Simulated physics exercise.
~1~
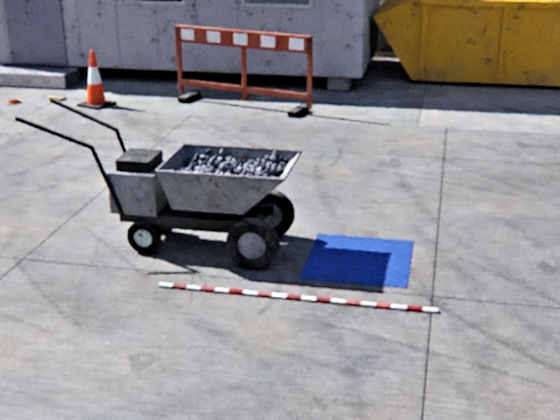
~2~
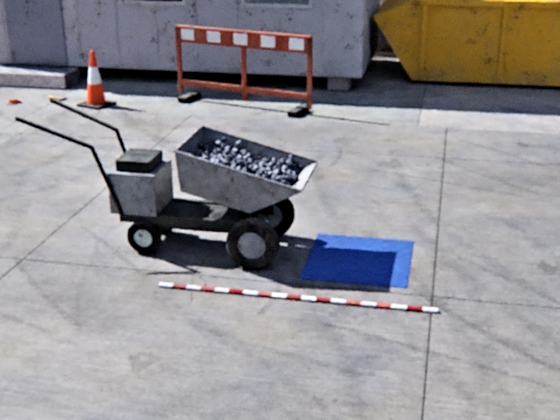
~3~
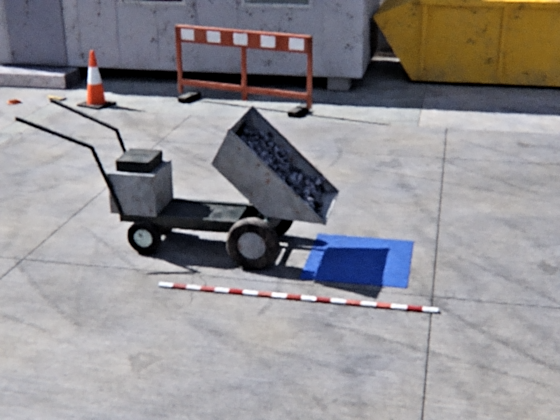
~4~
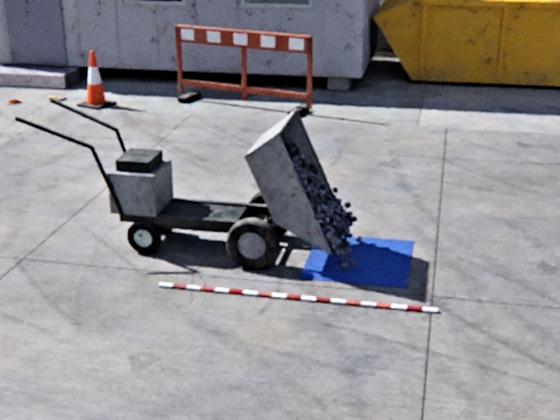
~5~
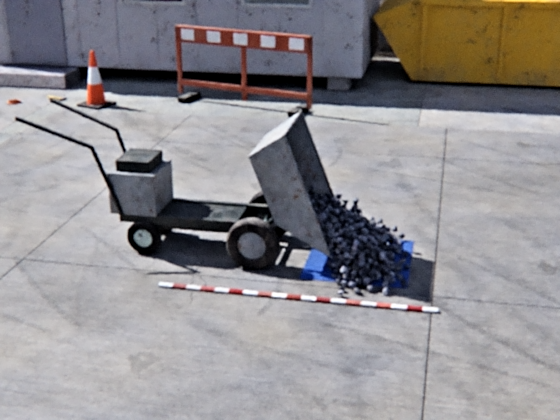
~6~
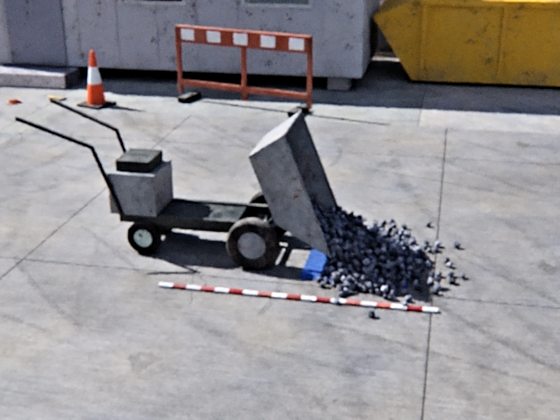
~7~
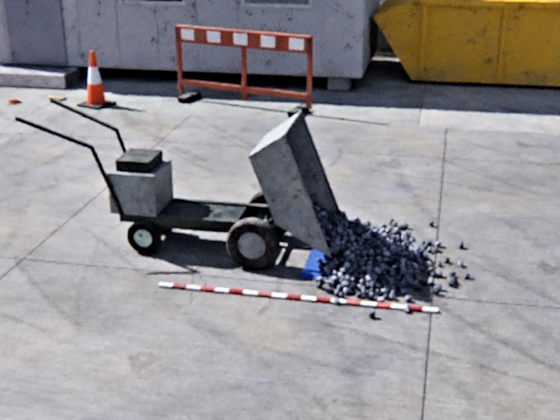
Grey tray on a small wheeled barrow tipping steeply to the right, spilling dark stones that largely cover a blue ground sheet.
